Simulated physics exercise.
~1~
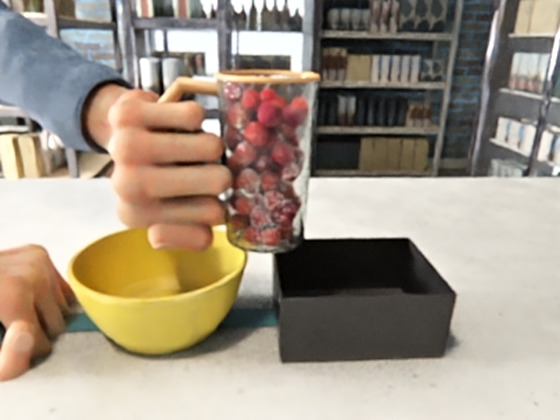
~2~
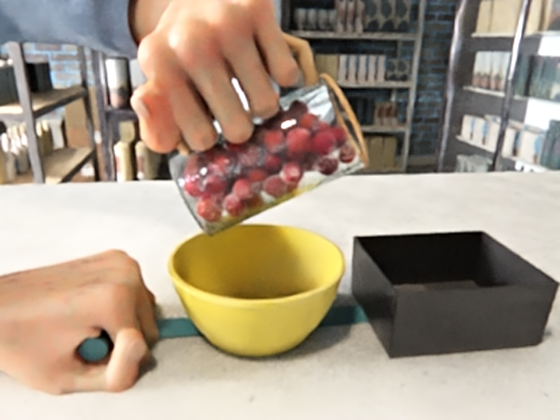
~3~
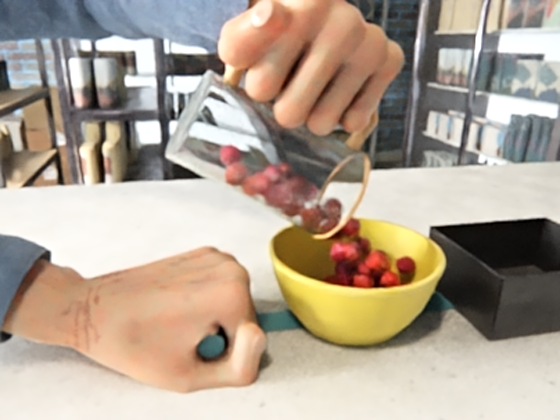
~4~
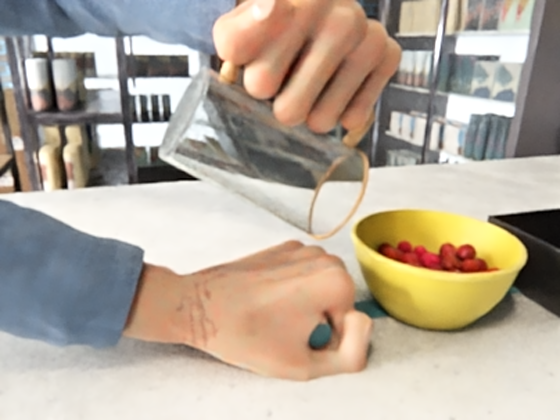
At a pale table before shelves, a hand tips red berries from a clear cup into a yellow bowl sliding right, emptying it.
